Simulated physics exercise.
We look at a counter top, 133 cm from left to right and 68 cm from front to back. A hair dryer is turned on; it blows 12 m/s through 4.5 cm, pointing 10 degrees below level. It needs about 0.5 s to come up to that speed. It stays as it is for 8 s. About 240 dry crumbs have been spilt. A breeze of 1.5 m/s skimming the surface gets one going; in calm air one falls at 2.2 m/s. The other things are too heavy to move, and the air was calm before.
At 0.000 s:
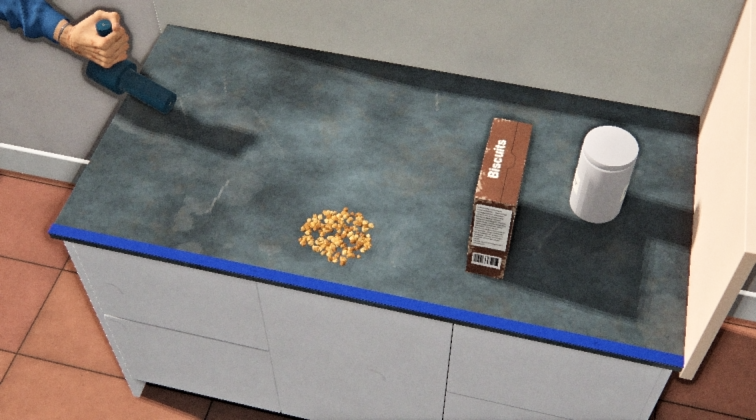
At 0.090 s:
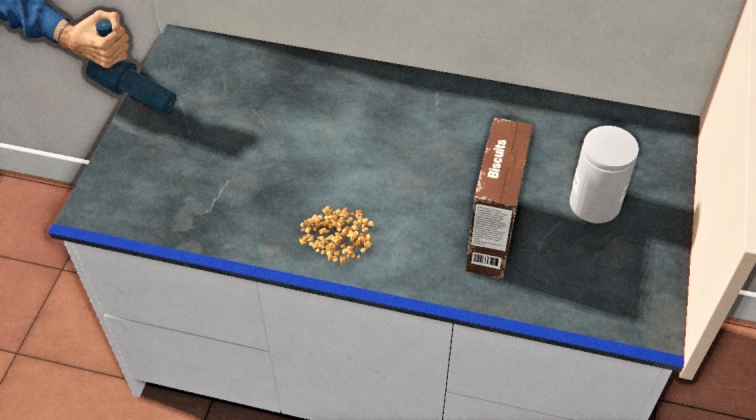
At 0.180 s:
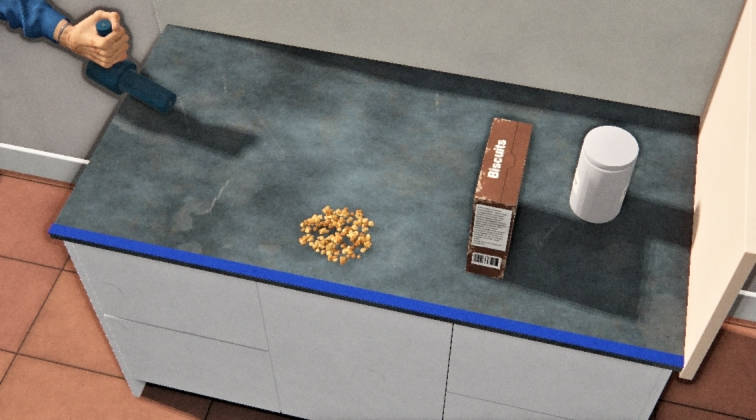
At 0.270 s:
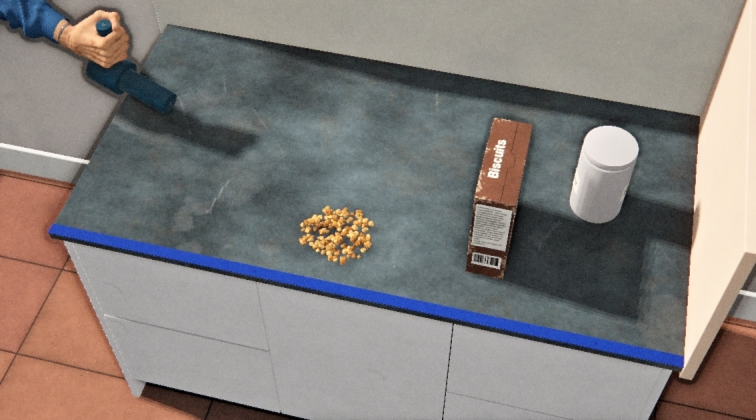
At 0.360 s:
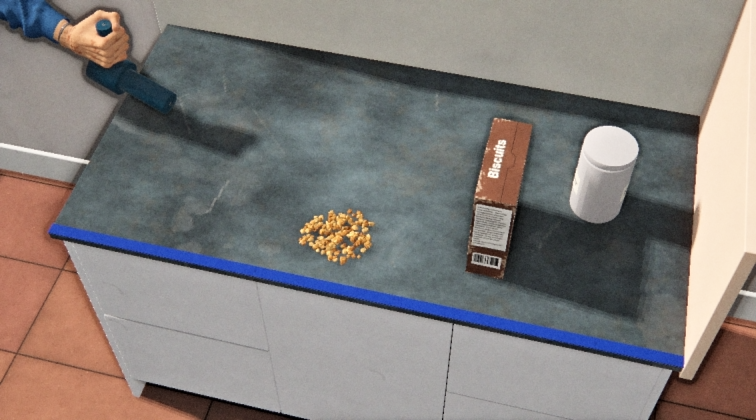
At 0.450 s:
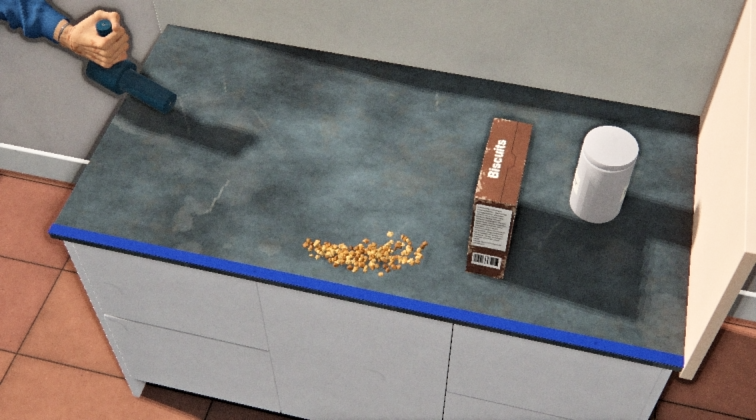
On a dark counter top with a blue edge, a hand at the upper left points a hair dryer toward a small pile of golden crumbs, beside a biscuit carton and a white jar. The crumbs stay almost still at first, then most shift rightward and toward the blue edge, spreading into a longer, thinner band.
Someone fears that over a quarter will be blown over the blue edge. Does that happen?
More than a quarter over the blue edge: Yes.
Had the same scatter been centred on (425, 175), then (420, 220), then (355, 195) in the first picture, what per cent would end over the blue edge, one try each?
In turn about 0 %, 50 %, 40 %.
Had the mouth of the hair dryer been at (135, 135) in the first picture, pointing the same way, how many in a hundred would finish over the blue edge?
Then about 60 %.
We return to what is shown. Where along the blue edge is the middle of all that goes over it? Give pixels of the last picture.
Around (439, 316).
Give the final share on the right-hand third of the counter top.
Near 0 %.
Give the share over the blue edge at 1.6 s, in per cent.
About 100 %.
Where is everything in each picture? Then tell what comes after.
In the first picture, the middle of the dry crumbs is near (338, 236), none has stirred yet and the mouth of the hair dryer is at (170, 104).
In the second picture, the middle of the dry crumbs is near (337, 235), none has stirred yet and the blue edge is centred on (349, 297).
In the third picture, the middle of the dry crumbs is near (337, 235), none has stirred yet, the top of a carton is at (505, 159) and the top of a jar is at (611, 146).
In the fourth picture, the middle of the dry crumbs is near (337, 235) and none has stirred yet.
In the fifth picture, the middle of the dry crumbs is near (337, 235) and about 1 % have left their places.
In the sixth picture, the middle of the dry crumbs is near (362, 257), the farthest in sight from the hair dryer is at (418, 262) and about 85 % have left their places.
After 1.6 s, 100 % are over the blue edge; 100 % have settled or left.
After 2.6 s, 100 % are over the blue edge; 100 % have settled or left.
After 4.4 s, 100 % are over the blue edge; 100 % have settled or left.
After 8.0 s, at the end, 100 % are over the blue edge.
